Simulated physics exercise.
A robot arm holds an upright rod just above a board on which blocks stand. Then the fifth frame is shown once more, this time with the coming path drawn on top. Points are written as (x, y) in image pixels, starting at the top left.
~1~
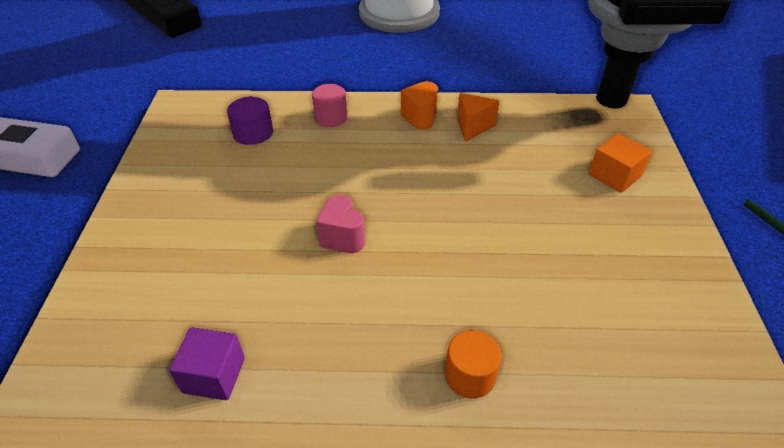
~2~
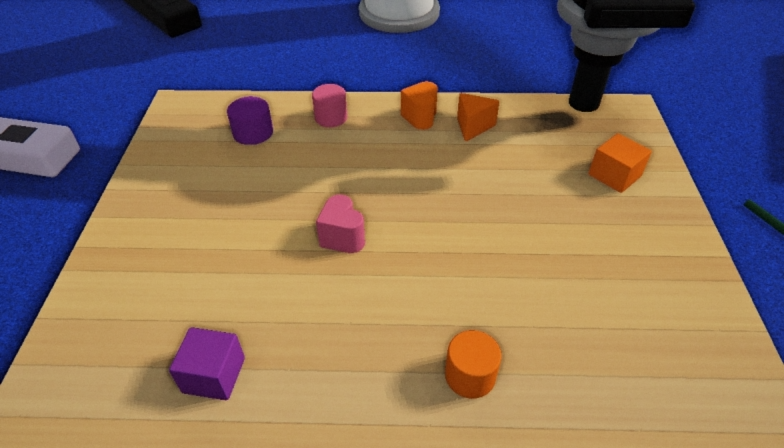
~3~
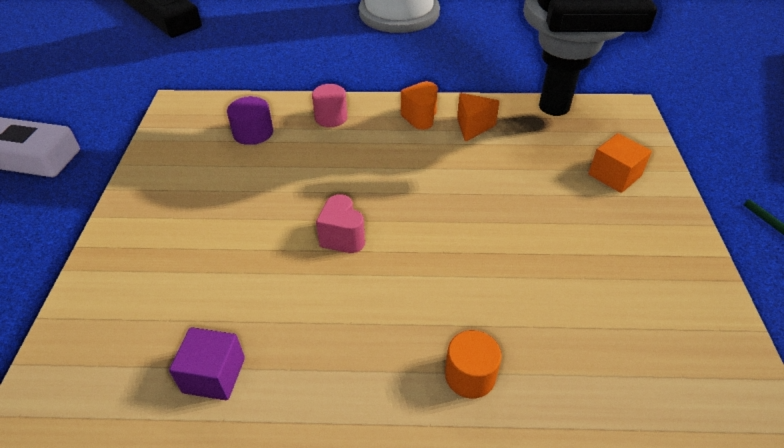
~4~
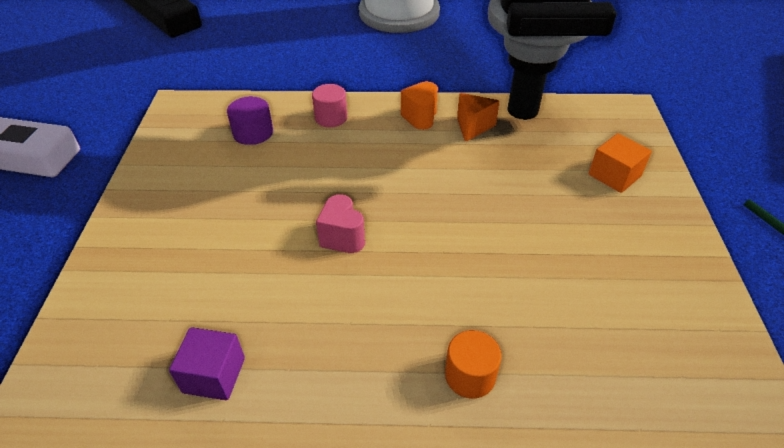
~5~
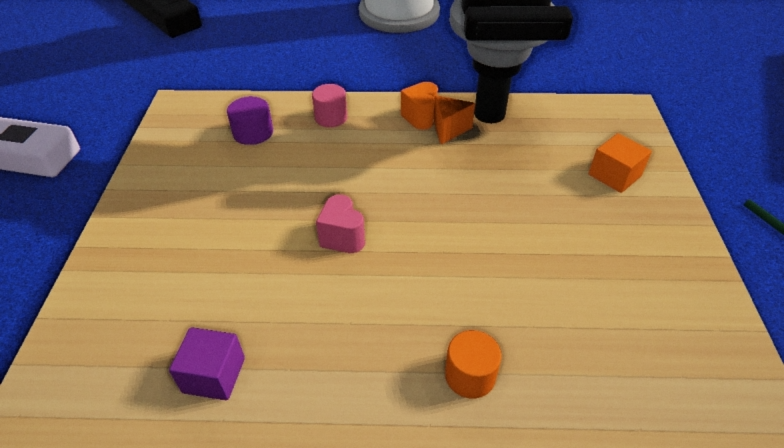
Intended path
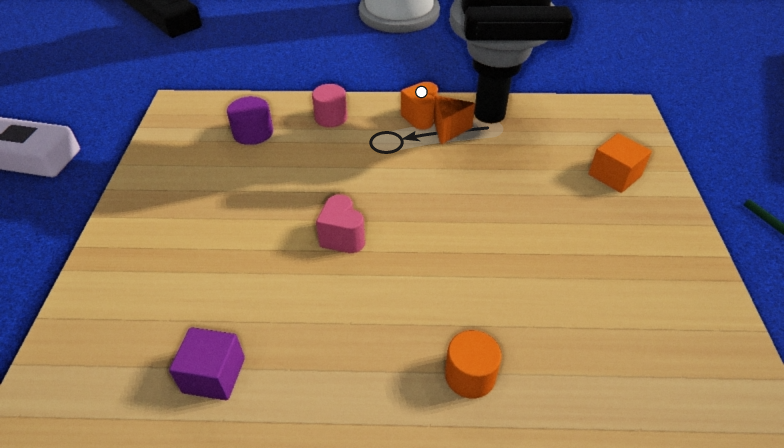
Robot arm moving a black rod left along the board's far edge, pushing an orange three-sided block toward an orange heart block.
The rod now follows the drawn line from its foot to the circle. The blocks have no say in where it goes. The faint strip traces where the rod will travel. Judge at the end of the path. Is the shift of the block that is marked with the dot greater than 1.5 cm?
Short answer: Yes.
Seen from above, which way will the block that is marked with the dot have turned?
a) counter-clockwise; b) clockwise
I choose b.
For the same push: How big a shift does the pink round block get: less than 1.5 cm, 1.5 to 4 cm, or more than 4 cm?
Moves under 1.5 cm.
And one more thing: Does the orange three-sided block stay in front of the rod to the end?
That would be a yes.
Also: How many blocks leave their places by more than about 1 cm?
It will shift two blocks.
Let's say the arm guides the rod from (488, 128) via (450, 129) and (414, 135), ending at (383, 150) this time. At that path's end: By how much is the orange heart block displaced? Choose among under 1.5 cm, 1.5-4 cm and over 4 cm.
By the end of the path, it will have gone between 1.5 and 4 cm.
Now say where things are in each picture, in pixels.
In the first picture, rod tip (611, 100); block tops, pink round block (329, 93); orange heart block (421, 92); orange three-sided block (476, 103).
In the second picture, rod (584, 104); blocks unchanged.
In the third picture, rod (554, 107); blocks unchanged.
In the fourth picture, rod (523, 111); blocks unchanged.
In the fifth picture, rod (490, 115); pink round block (329, 93); orange heart block (421, 92); orange three-sided block (451, 105).
Path on the board, from (488, 128) by way of (437, 133) to (386, 142); the dot is on the orange heart block.
What follows on the original path. One third of the way, rod (454, 118); orange heart block (400, 93), turned 70° clockwise; orange three-sided block (415, 110).
Two thirds of the way, rod (420, 123); orange heart block (397, 93), turned 80° clockwise; orange three-sided block (380, 116).
At the end, rod (386, 129); pink round block in place; orange heart block (397, 93), turned 80° clockwise; orange three-sided block (346, 123), turned 15° anticlockwise.
